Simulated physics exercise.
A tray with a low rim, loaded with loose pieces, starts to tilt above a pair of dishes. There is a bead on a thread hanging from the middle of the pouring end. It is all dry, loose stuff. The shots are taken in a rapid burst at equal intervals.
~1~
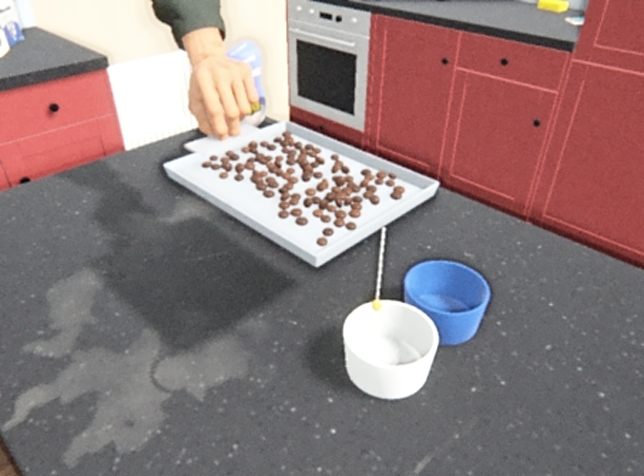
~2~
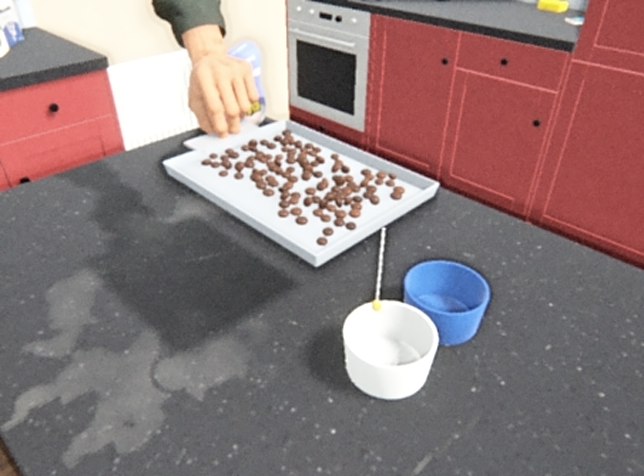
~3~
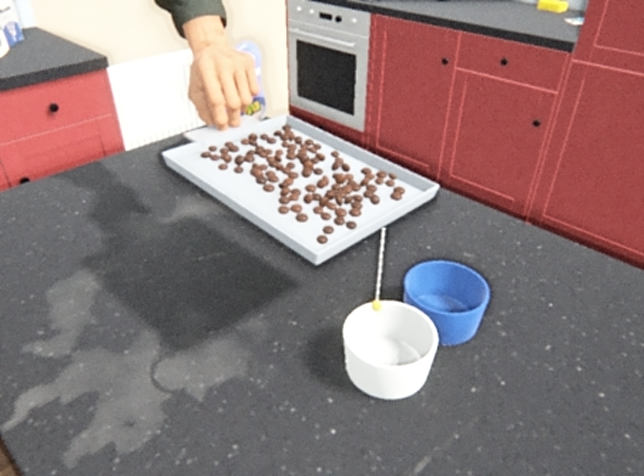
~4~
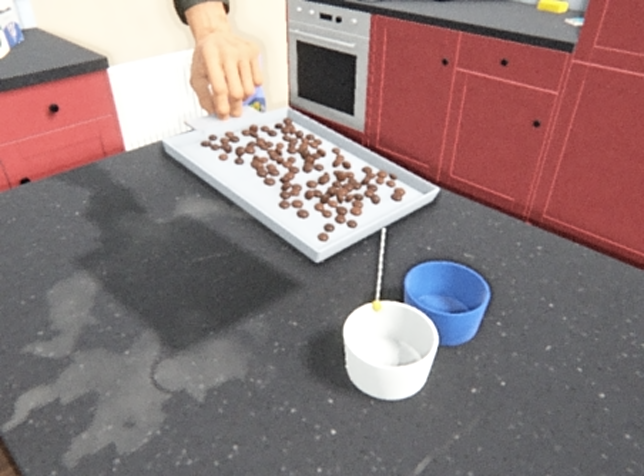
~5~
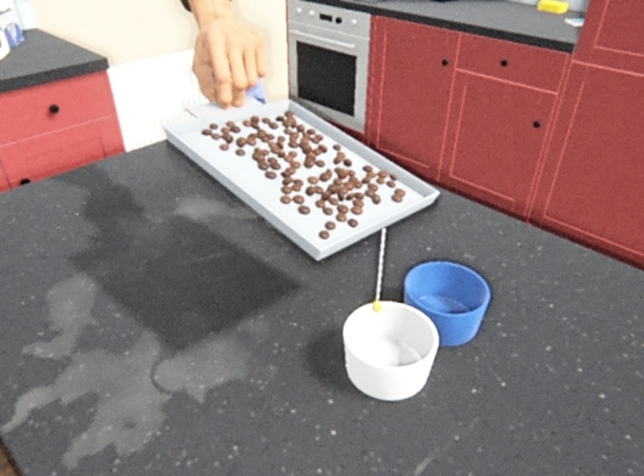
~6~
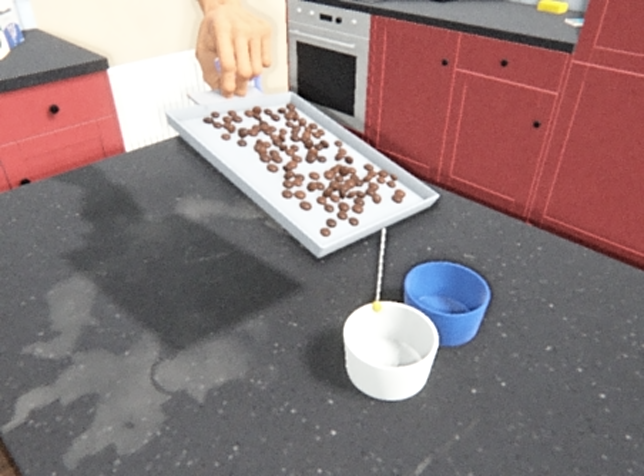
Tray of brown chocolate drops tilting slightly as a hand raises its far end, above white and blue dishes on a dark counter.
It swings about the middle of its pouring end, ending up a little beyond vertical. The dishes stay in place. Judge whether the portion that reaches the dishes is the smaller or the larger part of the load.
It is the larger part.
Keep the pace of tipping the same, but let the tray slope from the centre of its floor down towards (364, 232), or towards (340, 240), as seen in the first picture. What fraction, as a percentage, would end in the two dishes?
40 % and 30 %.
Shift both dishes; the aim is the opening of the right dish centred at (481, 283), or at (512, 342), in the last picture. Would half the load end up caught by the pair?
A minority, then a minority.
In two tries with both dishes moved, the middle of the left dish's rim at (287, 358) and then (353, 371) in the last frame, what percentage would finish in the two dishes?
Approximately 0 percent, followed by approximately 40 percent.
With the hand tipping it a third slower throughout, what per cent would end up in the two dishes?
That works out at some 90 per cent.
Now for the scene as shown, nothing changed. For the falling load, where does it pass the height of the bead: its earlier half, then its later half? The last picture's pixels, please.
It passes near (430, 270) first and then near (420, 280).
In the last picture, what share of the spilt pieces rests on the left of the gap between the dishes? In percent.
It comes to about 90 percent.
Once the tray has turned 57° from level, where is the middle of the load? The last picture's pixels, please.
Close to (395, 178).
Soon after the last picture, tray tipped steeply; nearly all on the tray; a stray few in the air.
A little later, tray tipped right over; about a quarter on the tray; a stray few in the left dish; about two thirds in the right dish; a small part outside both; a small part in the air.
Later still, tray tipped past a quarter turn; a small part in the left dish; most in the right dish; about a quarter outside both.
At rest, tray tipped past a quarter turn; a small part in the left dish; most in the right dish; about a quarter outside both.
